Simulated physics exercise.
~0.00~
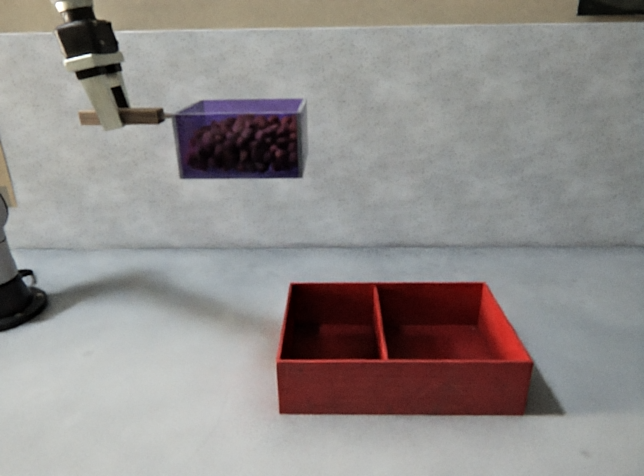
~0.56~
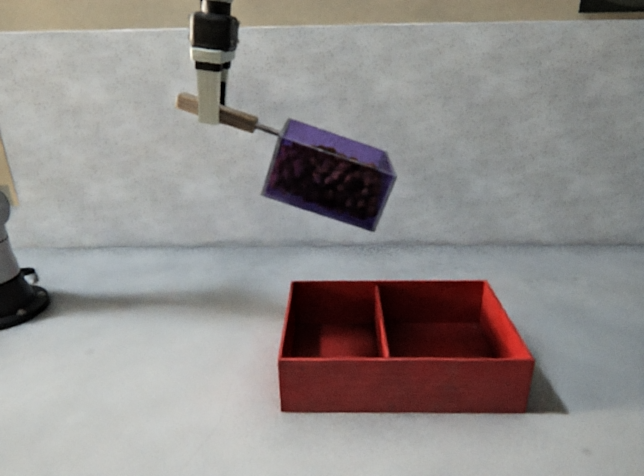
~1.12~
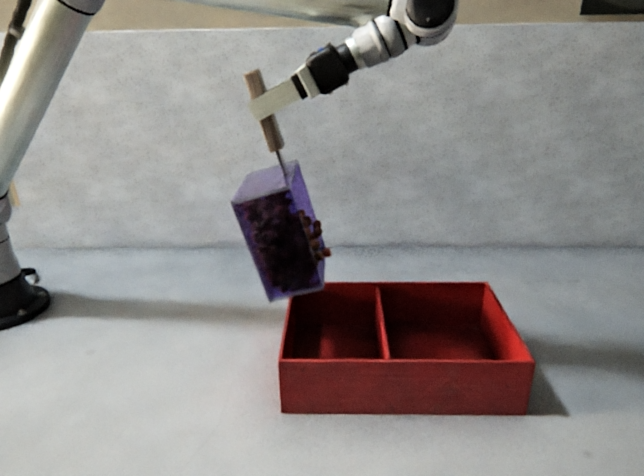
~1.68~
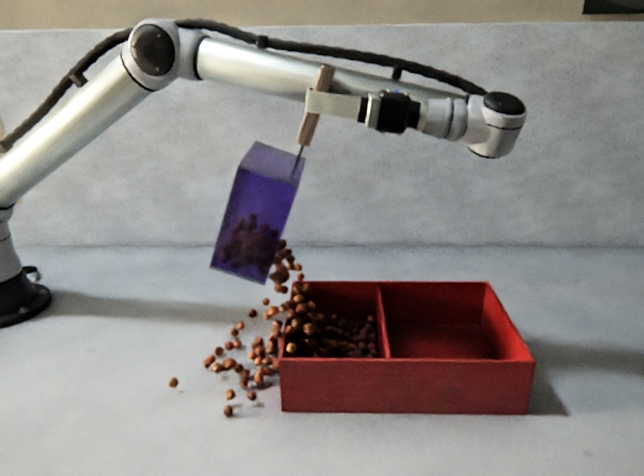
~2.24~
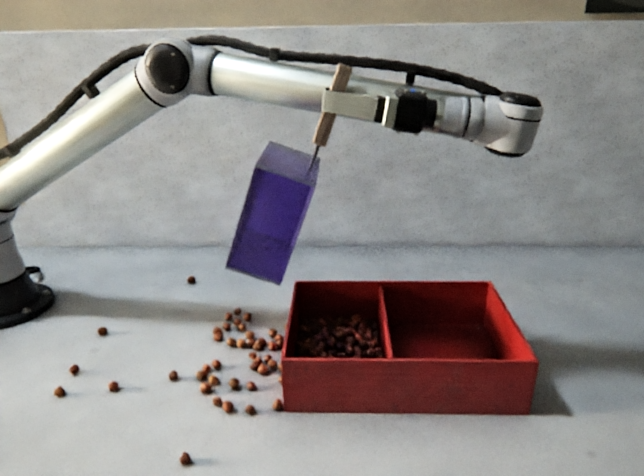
A robot arm carried a purple see-through box of hazelnuts to the right and tipped it steeply over a divided red crate, pouring most into the left compartment while others spilled and scattered across the table, leaving the box empty.
